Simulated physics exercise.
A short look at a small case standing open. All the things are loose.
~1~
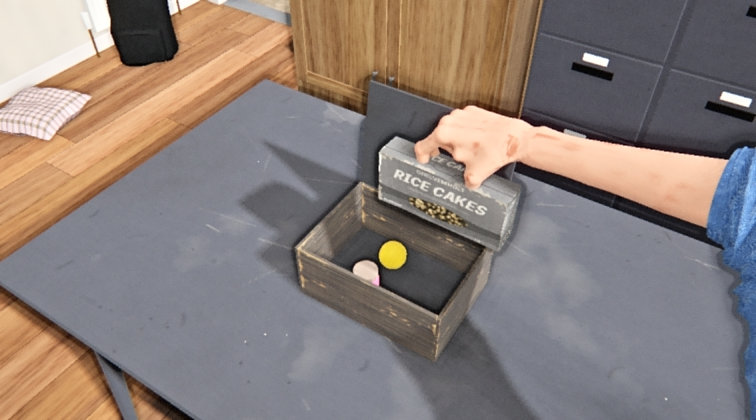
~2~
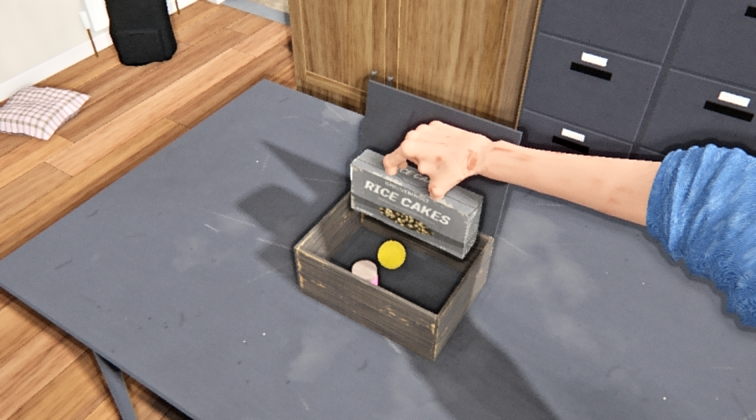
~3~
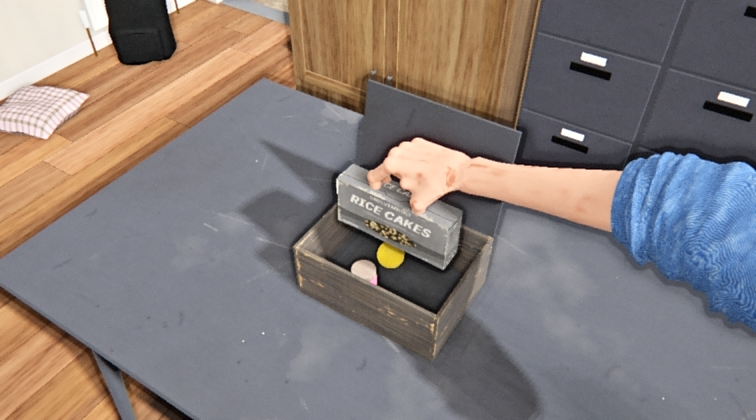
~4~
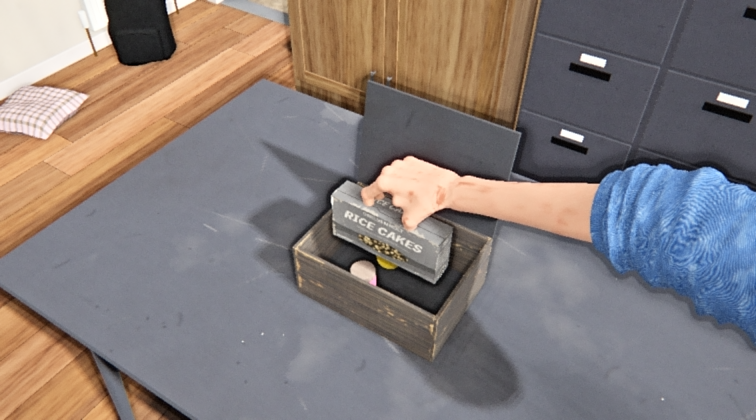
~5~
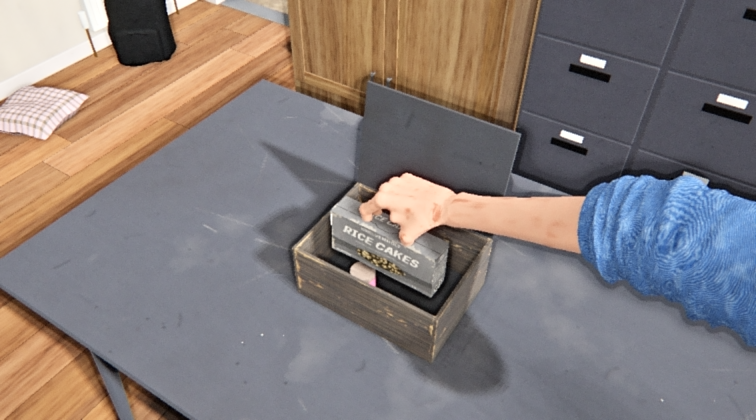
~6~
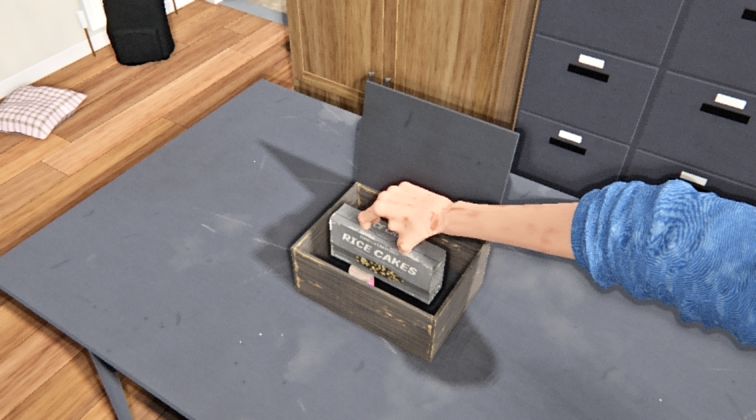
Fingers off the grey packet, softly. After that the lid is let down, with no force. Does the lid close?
The lid closes.
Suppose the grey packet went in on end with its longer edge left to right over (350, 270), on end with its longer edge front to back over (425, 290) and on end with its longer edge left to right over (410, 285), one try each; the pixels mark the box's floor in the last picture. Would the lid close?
First, it will not close; second, it is held up; third, it stays ajar.
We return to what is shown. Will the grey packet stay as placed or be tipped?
It keeps its pose.
Then, 0.80 s later than the last frame, lid starting down; grey packet tilted by 6° near (376, 269); pink shaker tilted by 14°; yellow lemon moved a little.
Then, 1.70 s later than the last frame, lid 47° above the rim; grey packet moved a little near (379, 269); yellow lemon moved a little.
When it is over, lid shut; moved from the start, grey packet; the other 2 as before. End places, in pixels of the last picture, grey packet near (379, 269).
